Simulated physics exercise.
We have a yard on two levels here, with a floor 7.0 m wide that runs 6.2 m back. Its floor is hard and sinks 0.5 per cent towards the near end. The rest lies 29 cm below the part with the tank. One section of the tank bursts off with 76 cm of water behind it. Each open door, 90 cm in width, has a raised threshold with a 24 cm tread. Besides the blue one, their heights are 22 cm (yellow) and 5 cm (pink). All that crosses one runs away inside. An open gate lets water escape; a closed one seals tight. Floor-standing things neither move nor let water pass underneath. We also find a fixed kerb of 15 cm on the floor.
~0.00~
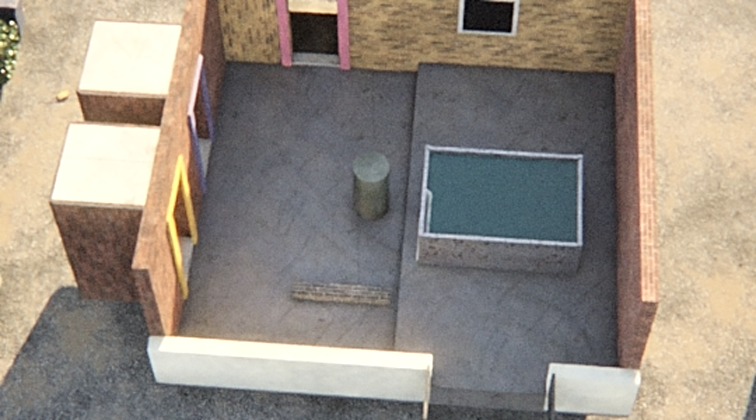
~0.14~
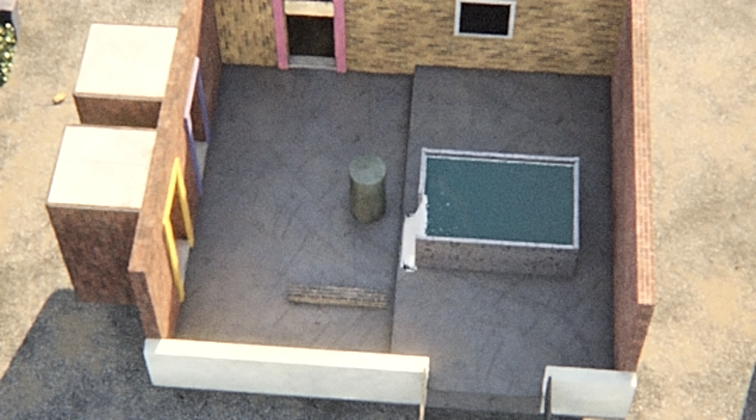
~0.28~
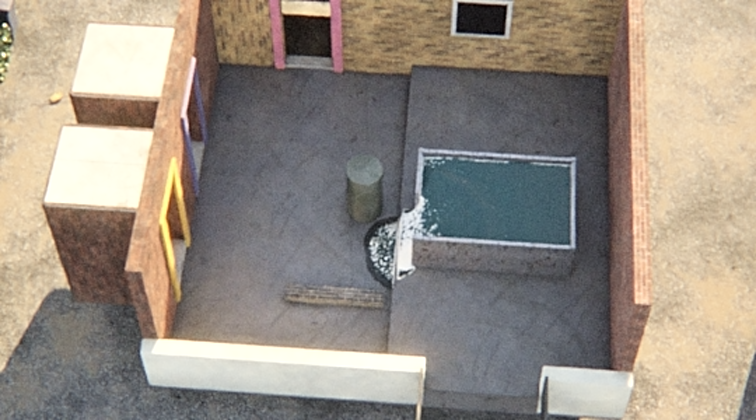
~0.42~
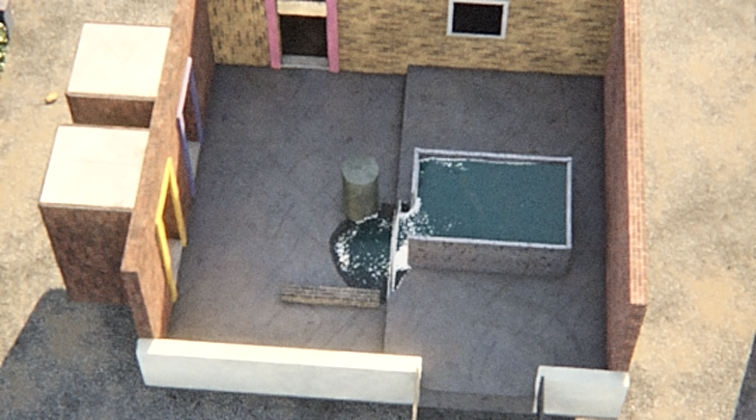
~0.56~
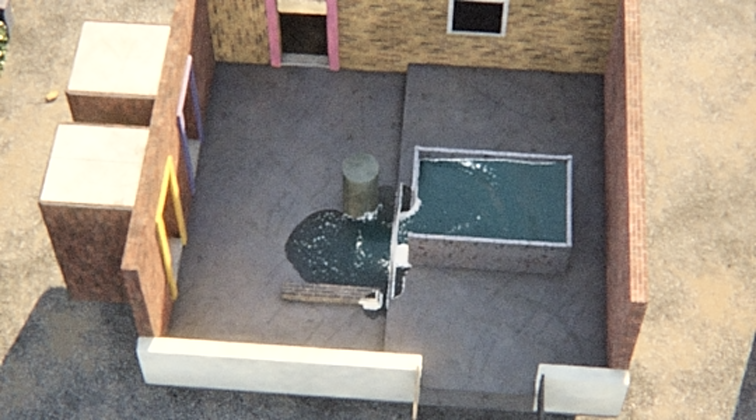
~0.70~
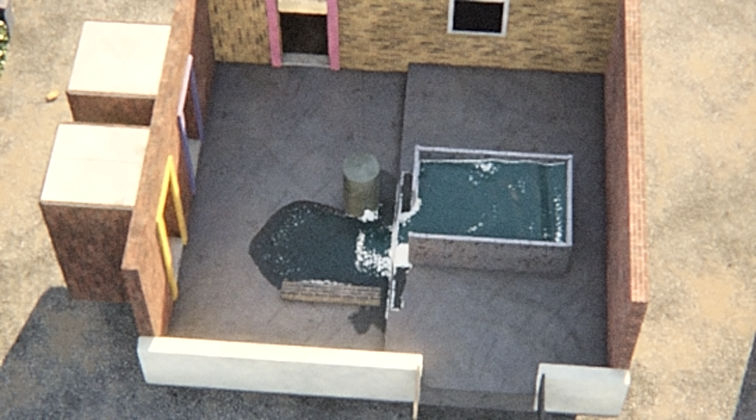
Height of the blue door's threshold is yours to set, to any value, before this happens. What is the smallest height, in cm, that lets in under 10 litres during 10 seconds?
16 cm.
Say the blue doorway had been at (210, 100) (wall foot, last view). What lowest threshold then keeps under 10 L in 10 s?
Around 10.0 cm would do it.
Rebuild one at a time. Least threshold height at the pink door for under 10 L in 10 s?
At the pink door it takes roughly 9.5 centimetres.
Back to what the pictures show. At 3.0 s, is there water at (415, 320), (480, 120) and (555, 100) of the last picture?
Taking the spots one by one: Untouched, untouched, untouched.
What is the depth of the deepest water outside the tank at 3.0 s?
39 cm.
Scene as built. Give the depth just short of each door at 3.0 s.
Reading in centimetres: Yellow = 35, blue = 17, pink = 0.
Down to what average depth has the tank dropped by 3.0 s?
I'd put it near 38 cm.
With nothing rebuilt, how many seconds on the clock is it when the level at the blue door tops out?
2.4 s.
After 1.4 s water covers 25 % of the floor, deepest (39 cm) near (400, 244); 10 cm at the blue door, 0 litres in over its 15 cm threshold.
After 3.0 s water covers 35 % of the floor, deepest (39 cm) near (184, 248); 17 cm at the blue door, 9 litres in over its 15 cm threshold.
After 10.0 s water covers 55 % of the floor, deepest (20 cm) near (163, 363); 8 cm at the blue door, 12 litres in over its 15 cm threshold.
At the blue door as built, the water arrived by 1.4 s and peaked near 21 cm at 2.4 s.
With a threshold of 13 cm, 21 litres would have come in within the 10 s; with 17.5 cm, 5 litres. So under 10 litres takes about 16 cm.
